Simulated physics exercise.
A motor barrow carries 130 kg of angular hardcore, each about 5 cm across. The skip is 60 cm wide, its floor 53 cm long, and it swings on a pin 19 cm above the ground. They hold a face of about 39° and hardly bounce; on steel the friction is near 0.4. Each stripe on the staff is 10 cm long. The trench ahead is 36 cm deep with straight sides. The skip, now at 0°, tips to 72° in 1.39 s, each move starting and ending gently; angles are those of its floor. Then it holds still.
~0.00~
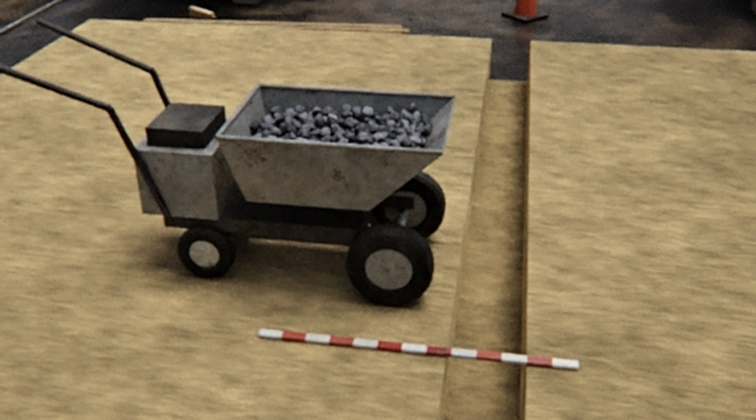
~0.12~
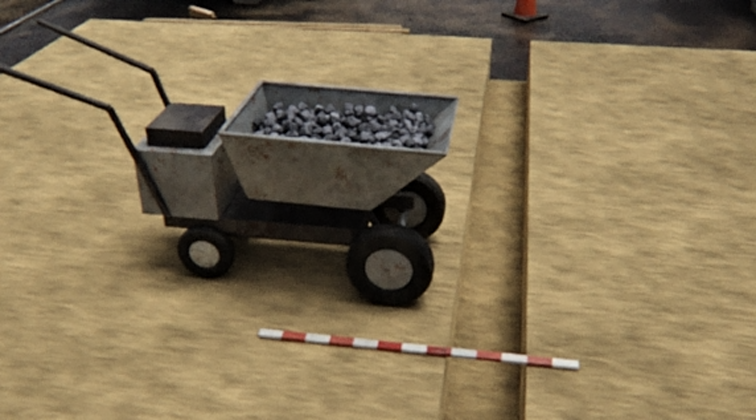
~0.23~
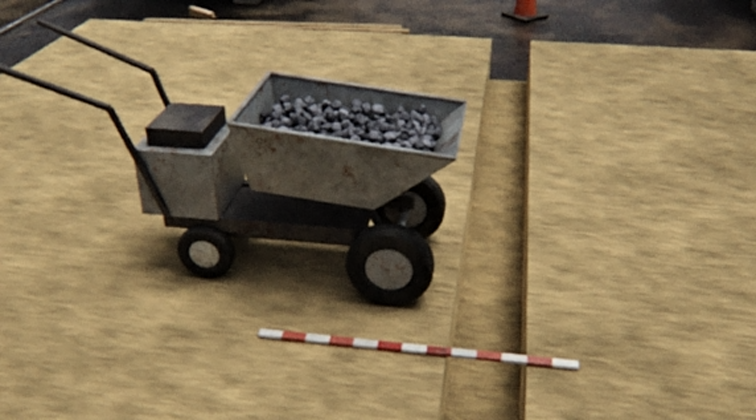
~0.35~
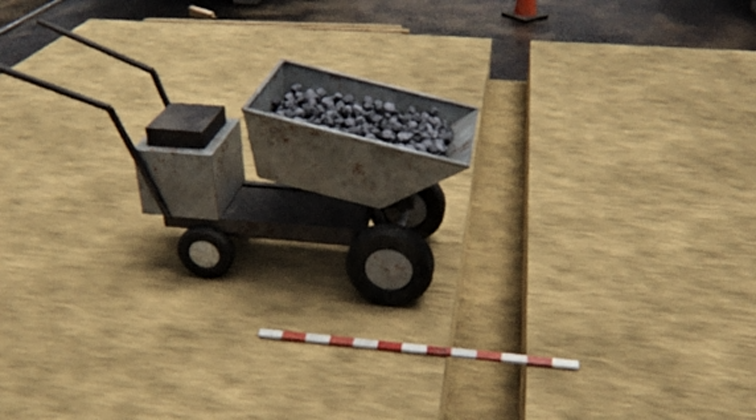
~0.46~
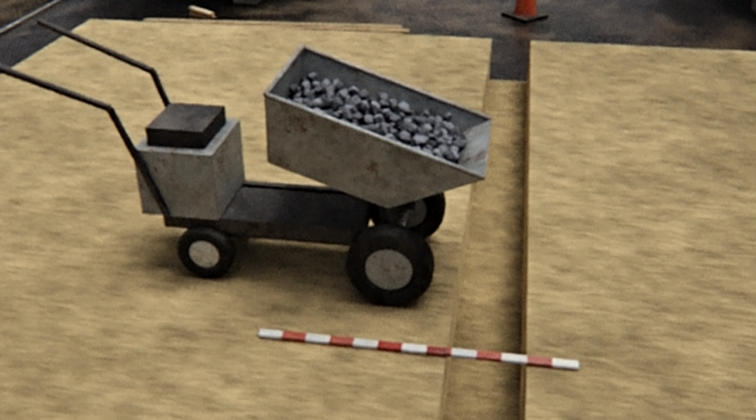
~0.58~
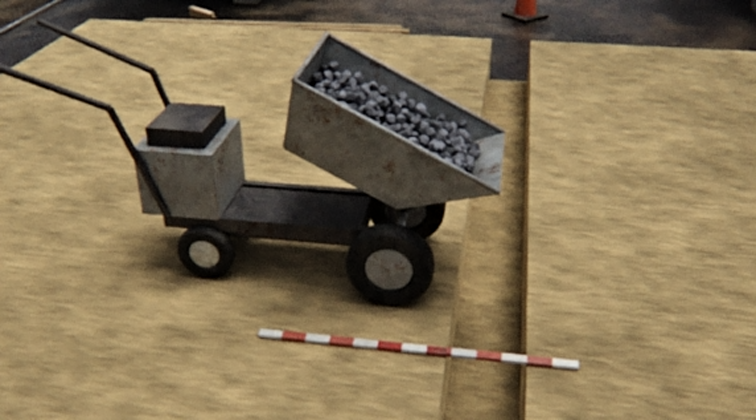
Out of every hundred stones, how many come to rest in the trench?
Close to 9 in a hundred.
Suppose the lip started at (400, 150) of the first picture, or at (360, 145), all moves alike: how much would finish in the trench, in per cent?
About 65 and 95 per cent.
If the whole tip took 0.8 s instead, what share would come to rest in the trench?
It would be near 5 per cent.
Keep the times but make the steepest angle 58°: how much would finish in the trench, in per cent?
In that case some 10 per cent.
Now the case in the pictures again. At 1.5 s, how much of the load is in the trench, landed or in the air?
About 0 per cent by then.
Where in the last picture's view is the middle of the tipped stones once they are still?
Their middle is at about (579, 280).
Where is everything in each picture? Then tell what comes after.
The first frame shows lip at (443, 153), floor tilted 0°, highest stones at (391, 119).
The second frame shows lip at (446, 154), floor tilted 1°, highest stones at (348, 120); the stones move at 0.2 m/s on average.
In the third frame, the skip is at 5°, its lip at (456, 159); the top of the load is at (312, 113); the stones move at 0.4 m/s on average.
The fourth frame shows lip at (469, 167), floor tilted 11°, highest stones at (304, 101); the stones move at 0.5 m/s on average.
The fifth frame shows lip at (485, 178), floor tilted 19°, highest stones at (314, 88); the stones move at 0.6 m/s on average.
The sixth frame shows lip at (500, 193), floor tilted 27°, highest stones at (333, 76); the stones move at 0.7 m/s on average.
After 1.0 s the floor is at 61°; 100 % in the skip; the foremost stones are at (528, 230).
After 1.5 s the floor is at 72°; 65 % in the skip, 35 % past the trench; the foremost stones are at (631, 301).
After 1.8 s the floor is at 72°; 31 % in the skip, 1 % in the trench, 68 % past the trench; the foremost stones are at (737, 308).
After 3.8 s the floor is at 72°; 19 % in the skip, 9 % in the trench, 72 % past the trench; the foremost stones are past the picture's edge.
